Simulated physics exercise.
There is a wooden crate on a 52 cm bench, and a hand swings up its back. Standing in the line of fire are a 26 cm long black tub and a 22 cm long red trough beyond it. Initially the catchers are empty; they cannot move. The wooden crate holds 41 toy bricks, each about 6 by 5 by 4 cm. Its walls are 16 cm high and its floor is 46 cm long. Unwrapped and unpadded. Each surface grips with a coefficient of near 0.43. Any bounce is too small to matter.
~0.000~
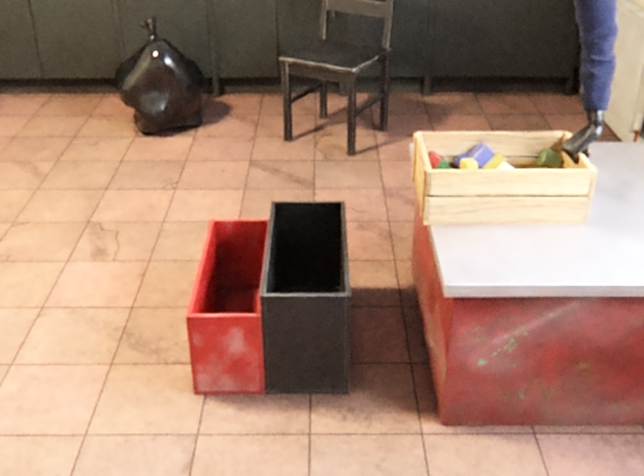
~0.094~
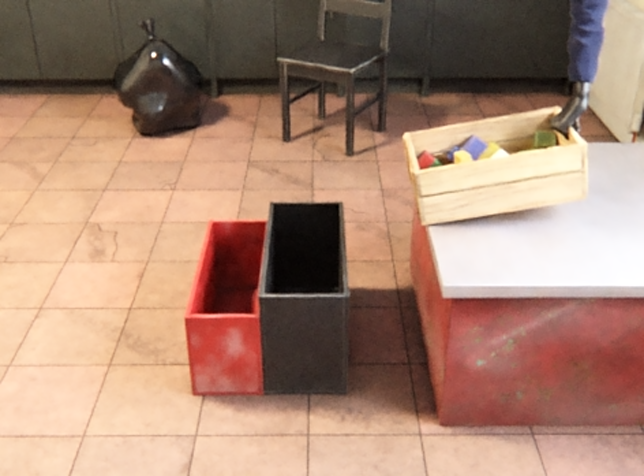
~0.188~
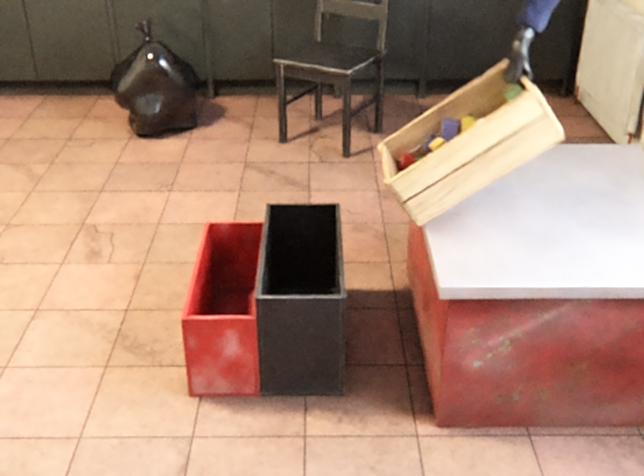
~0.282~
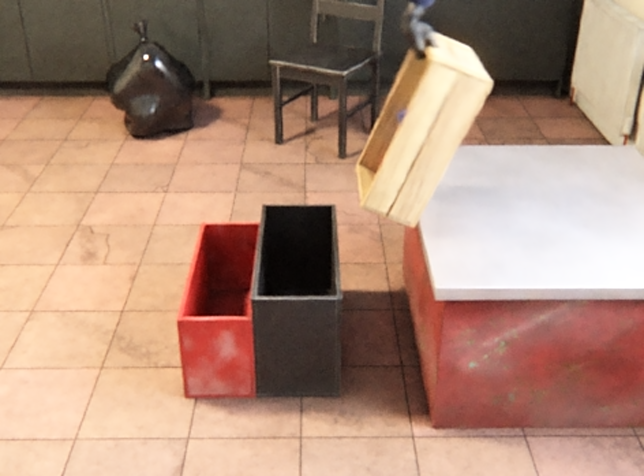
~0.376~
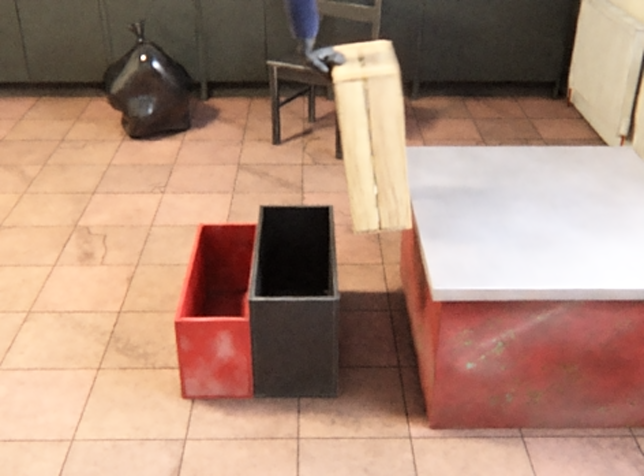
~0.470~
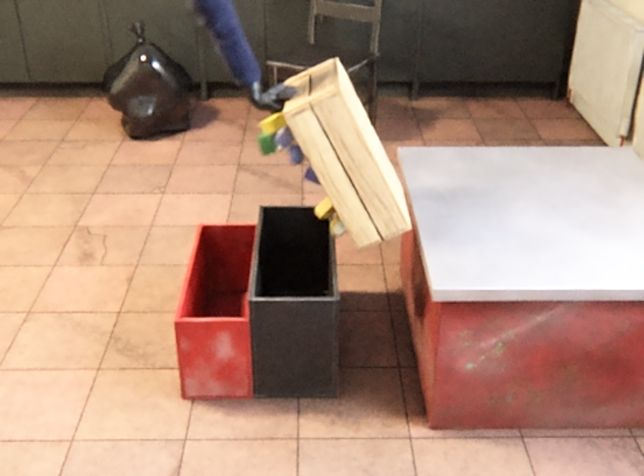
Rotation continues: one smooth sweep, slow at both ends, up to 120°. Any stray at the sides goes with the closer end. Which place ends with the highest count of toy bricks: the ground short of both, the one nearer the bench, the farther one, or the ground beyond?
Highest count: Nearer.
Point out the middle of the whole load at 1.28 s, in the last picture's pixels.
Somewhere around (269, 333) in pixels.
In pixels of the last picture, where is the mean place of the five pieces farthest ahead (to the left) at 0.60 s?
Around (183, 224).
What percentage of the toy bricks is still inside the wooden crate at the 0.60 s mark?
About 15 per cent.
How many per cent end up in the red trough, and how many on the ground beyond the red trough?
Estimate: 15 % then 30 %.
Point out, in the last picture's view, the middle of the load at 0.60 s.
Near pixel (265, 222).
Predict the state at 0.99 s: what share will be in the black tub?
Around 50 per cent at that point.
After 0.60 s, tilt 120°; 7 still in the wooden crate, 12 in the black tub and 22 in the air.
After 0.76 s, tilt 120°; 3 still in the wooden crate, 16 in the black tub, 7 in the red trough, 11 on the ground beyond the red trough and 4 in the air.
After 0.99 s, tilt 120°; 20 in the black tub, 7 in the red trough, 13 on the ground beyond the red trough and 1 in the air.
Outcome (at 1.28 s), 20 in the black tub, 7 in the red trough, 1 on the ground short of the black tub and 13 on the ground beyond the red trough.
